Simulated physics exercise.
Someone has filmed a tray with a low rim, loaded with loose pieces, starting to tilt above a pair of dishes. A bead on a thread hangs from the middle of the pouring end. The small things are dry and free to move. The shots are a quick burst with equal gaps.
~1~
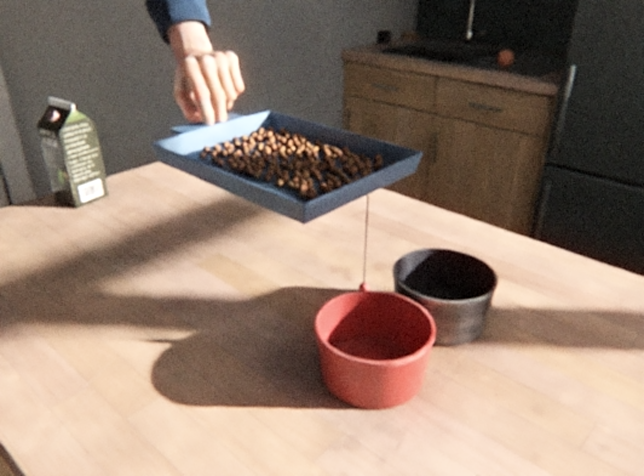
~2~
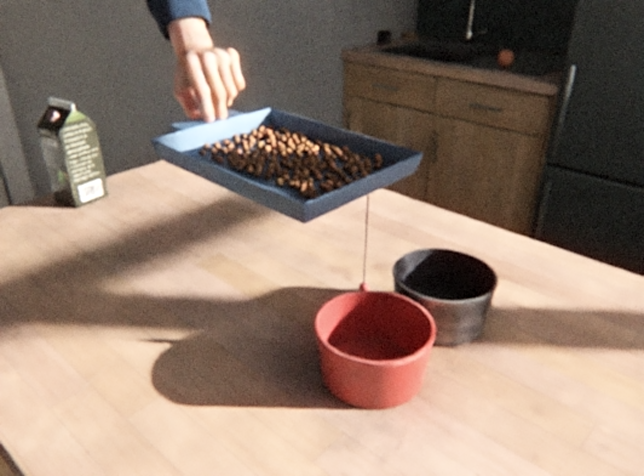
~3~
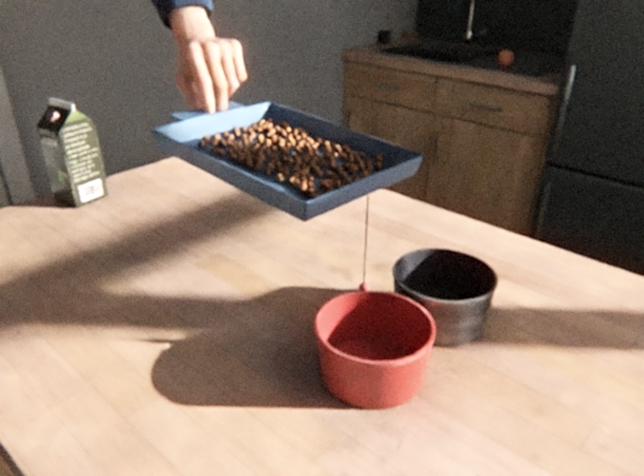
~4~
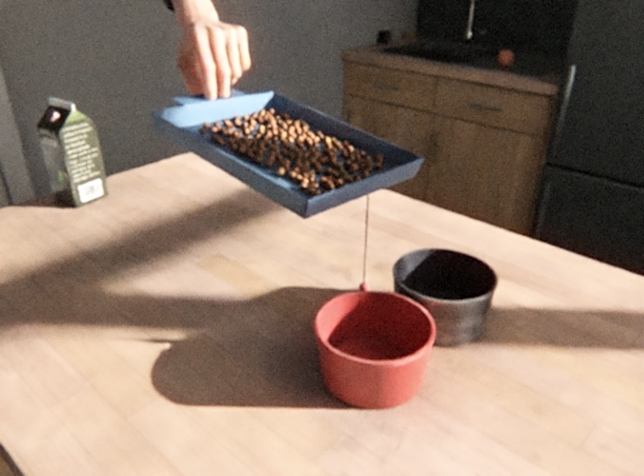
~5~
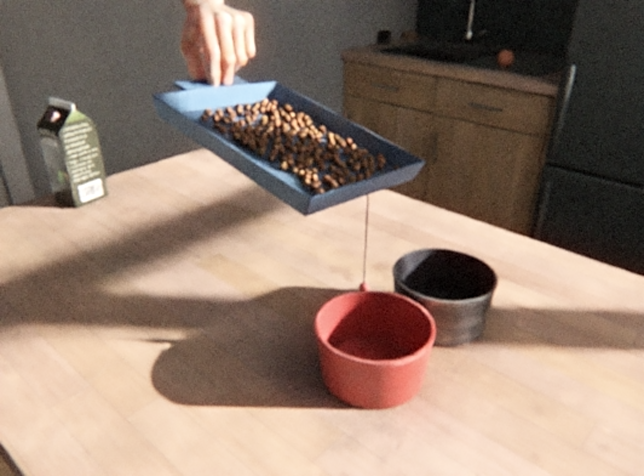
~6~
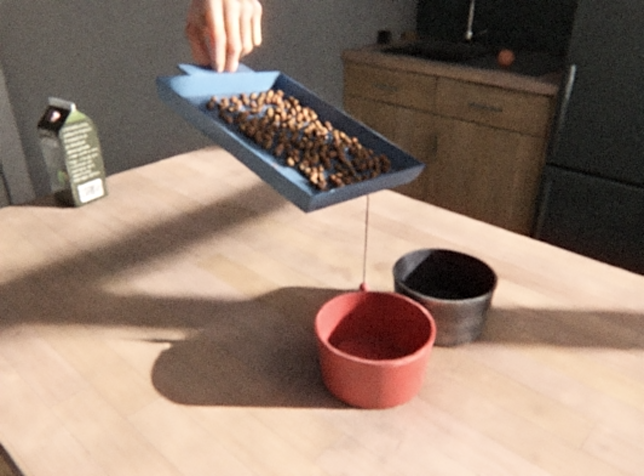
A hand raises the handle end of a blue tray of small brown pieces, tilting it.
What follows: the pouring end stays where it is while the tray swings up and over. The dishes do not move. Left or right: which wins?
More goes to the right-hand dish.
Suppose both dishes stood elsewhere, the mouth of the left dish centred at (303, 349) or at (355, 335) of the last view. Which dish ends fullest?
First the dish on the right, then the dish on the right.
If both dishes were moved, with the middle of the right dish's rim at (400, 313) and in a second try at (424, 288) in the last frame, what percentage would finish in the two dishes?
Near 20 % and 100 %.
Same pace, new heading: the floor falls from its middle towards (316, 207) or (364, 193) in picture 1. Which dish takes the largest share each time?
One: The left-hand dish. Two: The left one.
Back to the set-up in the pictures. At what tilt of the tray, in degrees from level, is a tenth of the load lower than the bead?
Roughly 80°.
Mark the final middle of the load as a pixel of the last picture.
Close to (440, 313).
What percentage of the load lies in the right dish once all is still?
It comes to 100 per cent or so.
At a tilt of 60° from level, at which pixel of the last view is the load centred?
At about (382, 157).
Just after the last frame, tray tipped steeply; almost all on the tray; just a few in the air.
A moment on, tray tipped right over; roughly a quarter on the tray; just a few in the left dish; roughly two thirds in the right dish; just a few outside both; roughly a quarter in the air.
Further on, tray tipped past a quarter turn; just a few in the left dish; almost all in the right dish; just a few outside both.
When it is over, tray tipped past a quarter turn; just a few in the left dish; almost all in the right dish; just a few outside both.
